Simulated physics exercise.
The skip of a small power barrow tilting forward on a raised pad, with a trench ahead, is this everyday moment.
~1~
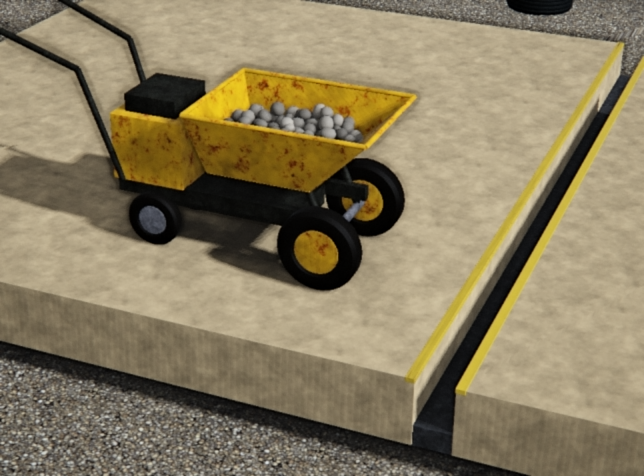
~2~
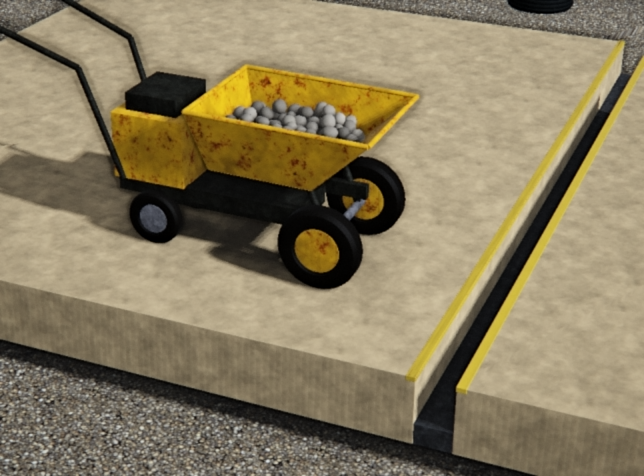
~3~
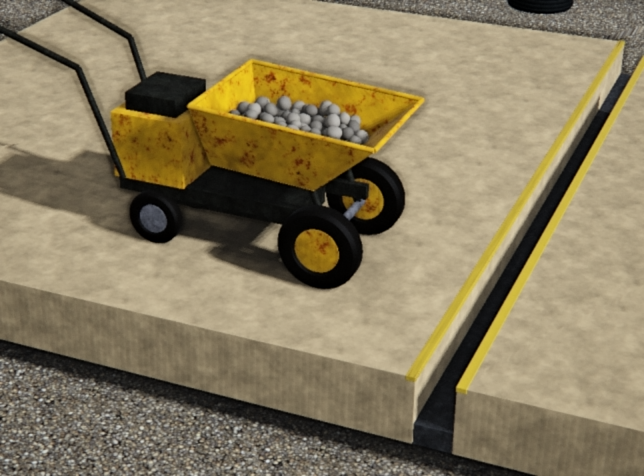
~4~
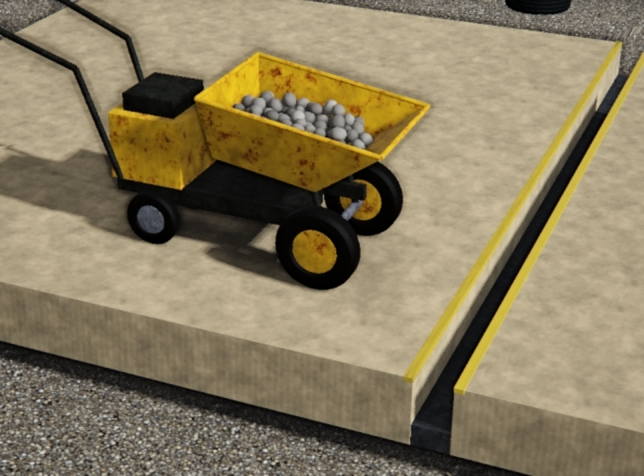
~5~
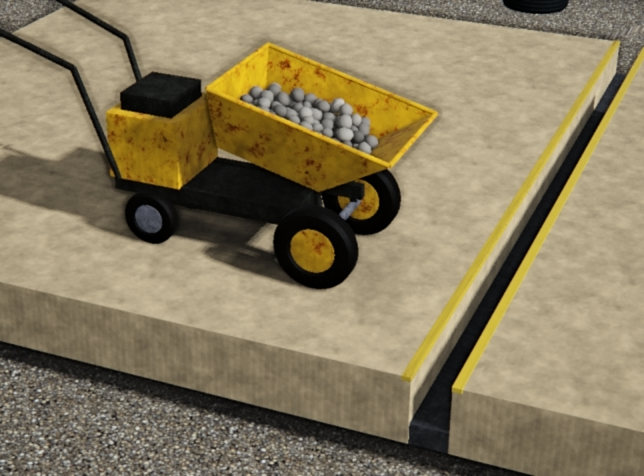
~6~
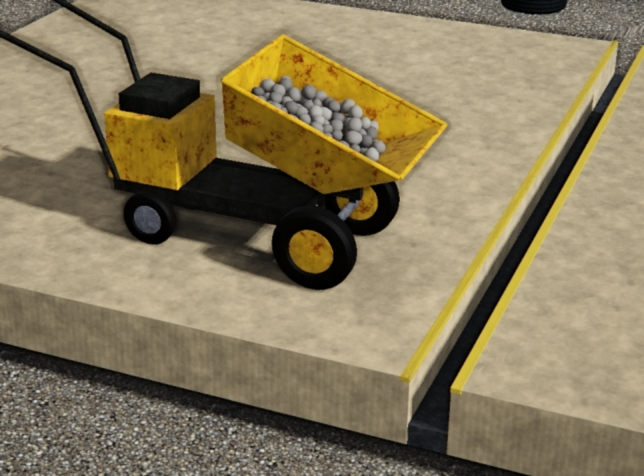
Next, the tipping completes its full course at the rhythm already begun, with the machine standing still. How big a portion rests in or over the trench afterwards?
A majority of it.
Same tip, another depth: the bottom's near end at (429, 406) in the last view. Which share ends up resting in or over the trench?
50 %.
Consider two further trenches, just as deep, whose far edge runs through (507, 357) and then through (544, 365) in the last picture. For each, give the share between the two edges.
Roughly 100 % and 100 %.
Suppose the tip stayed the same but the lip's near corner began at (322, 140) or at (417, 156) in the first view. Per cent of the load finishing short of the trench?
Roughly 30 and 0 %.
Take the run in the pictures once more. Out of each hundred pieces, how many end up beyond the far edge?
Around 20 %.
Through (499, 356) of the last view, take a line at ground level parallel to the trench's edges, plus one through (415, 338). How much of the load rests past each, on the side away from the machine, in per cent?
Respectively 10 and 100 percent.
Just after the last frame, skip tipped steeply; every one in the skip.
A moment on, skip tipped right over; roughly half in the skip; just a few short of the trench; roughly a third in or heaped over the trench; just a few beyond it; just a few falling.
Further on, skip tipped right over; about a tenth in the skip; about a tenth short of the trench; roughly two thirds in or heaped over the trench; roughly a quarter beyond it.
When it is over, skip tipped right over; about a tenth in the skip; about a tenth short of the trench; roughly two thirds in or heaped over the trench; roughly a quarter beyond it.
